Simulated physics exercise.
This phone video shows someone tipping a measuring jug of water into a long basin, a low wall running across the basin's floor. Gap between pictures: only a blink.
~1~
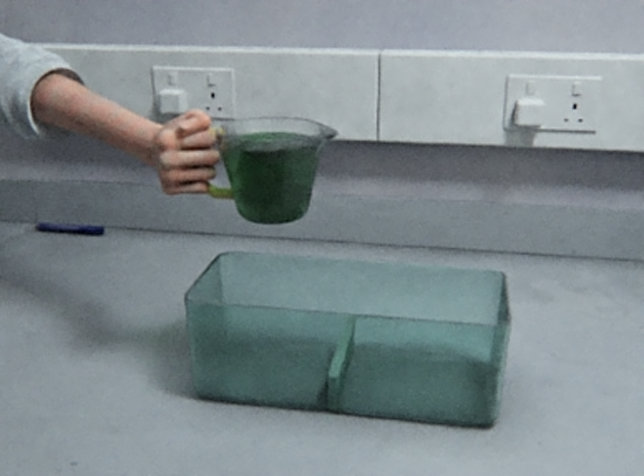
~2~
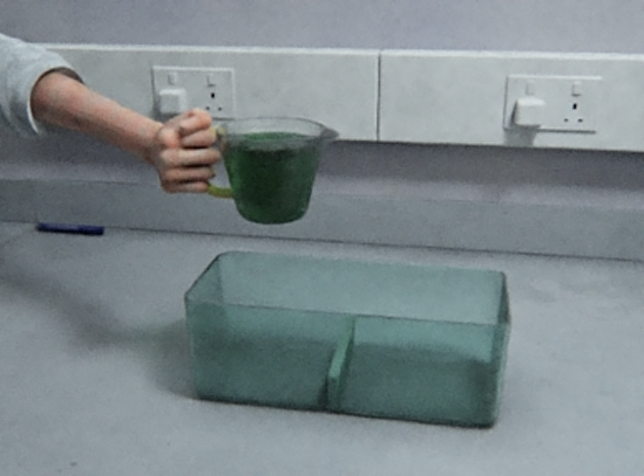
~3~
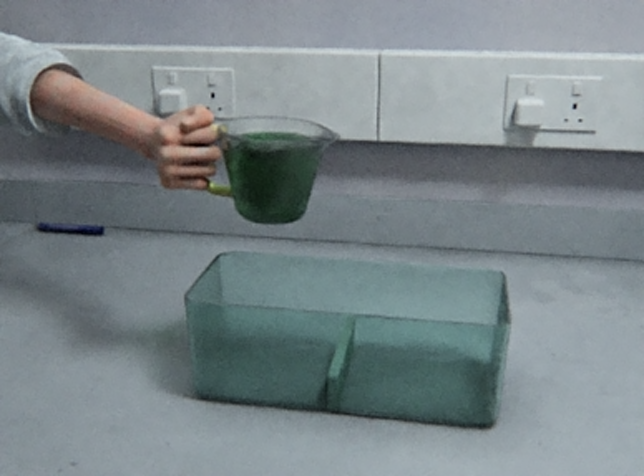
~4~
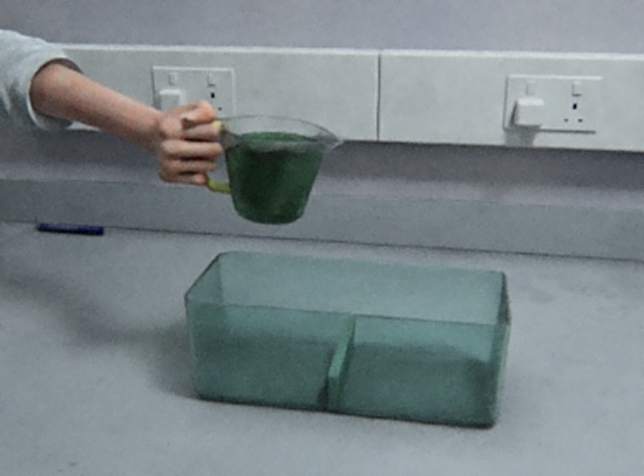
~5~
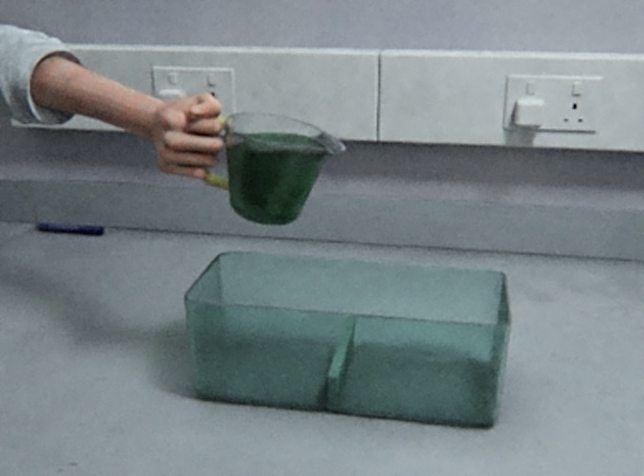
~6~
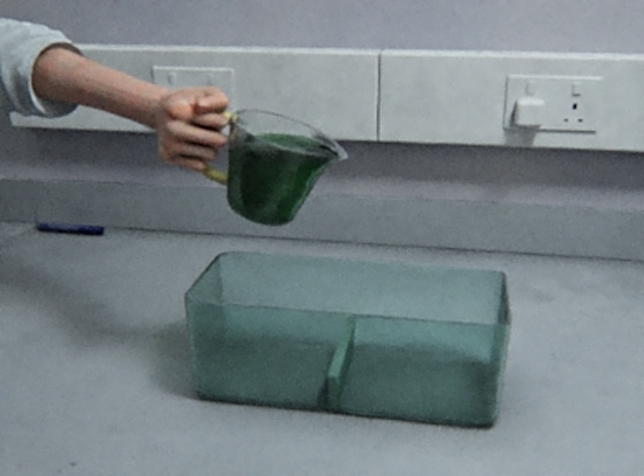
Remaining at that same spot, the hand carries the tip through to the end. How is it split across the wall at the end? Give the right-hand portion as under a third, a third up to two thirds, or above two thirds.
The share right of the wall lands past the two-thirds mark.
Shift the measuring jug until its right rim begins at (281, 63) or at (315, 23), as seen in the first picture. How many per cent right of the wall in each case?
Roughly 50 in a hundred the first time and 85 in a hundred the second.
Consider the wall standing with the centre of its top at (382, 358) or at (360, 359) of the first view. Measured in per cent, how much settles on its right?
Case 1: 45 %; case 2: 70 %.
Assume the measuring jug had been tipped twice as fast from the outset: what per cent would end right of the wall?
It comes to some 65 per cent.
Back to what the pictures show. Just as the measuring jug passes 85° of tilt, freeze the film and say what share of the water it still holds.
About 45 %.
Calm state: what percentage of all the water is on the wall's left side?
Share approx. 10 %.
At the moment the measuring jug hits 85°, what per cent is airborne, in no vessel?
Close to 30 in a hundred.
A moment on, the measuring jug is tipped on its side and 46 per cent is still to pour, 0 is left of the wall and 26 right of it.
Next, the measuring jug is tipped right over and 2 per cent is still to pour, 8 is left of the wall and 86 right of it.
Then the measuring jug is tipped right over and 0 per cent is still to pour, 12 is left of the wall and 87 right of it.
Later the measuring jug is tipped right over and 0 per cent is still to pour, 12 is left of the wall and 87 right of it.
In the end 12 per cent lies left of the wall, 87 right of it and 1 outside.
